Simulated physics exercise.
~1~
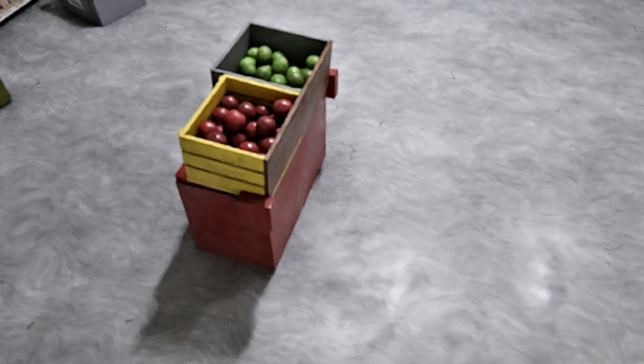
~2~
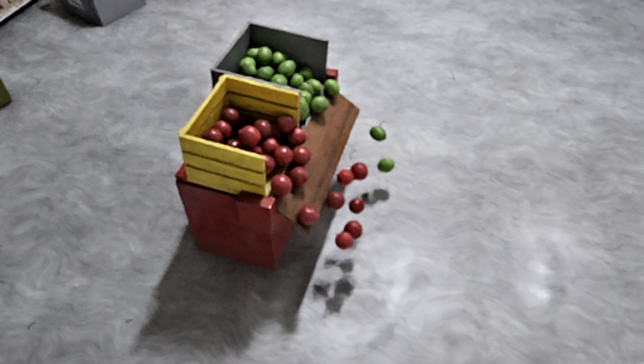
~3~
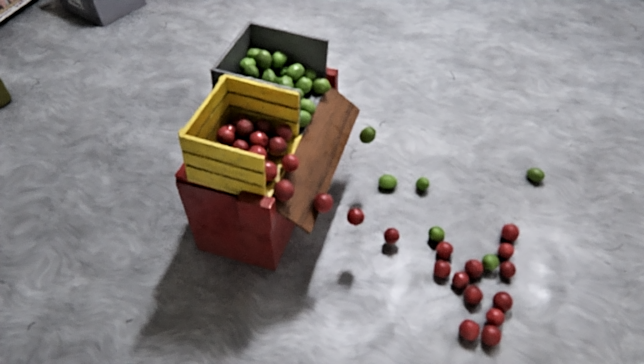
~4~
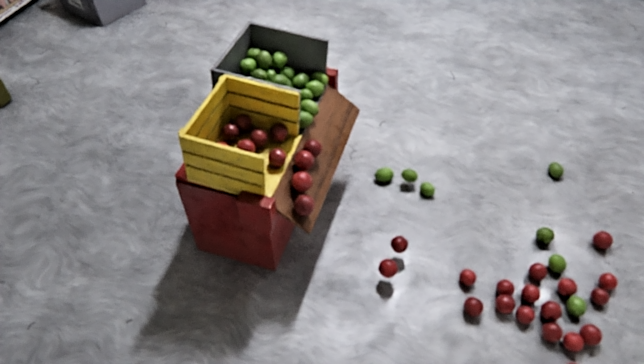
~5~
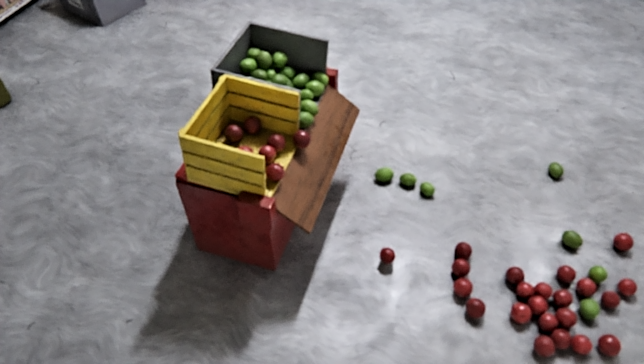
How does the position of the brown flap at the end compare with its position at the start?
At the start the flap stands upright across the right side of the two boxes. By the end it has flipped over and hangs upside down, leaving that side open.
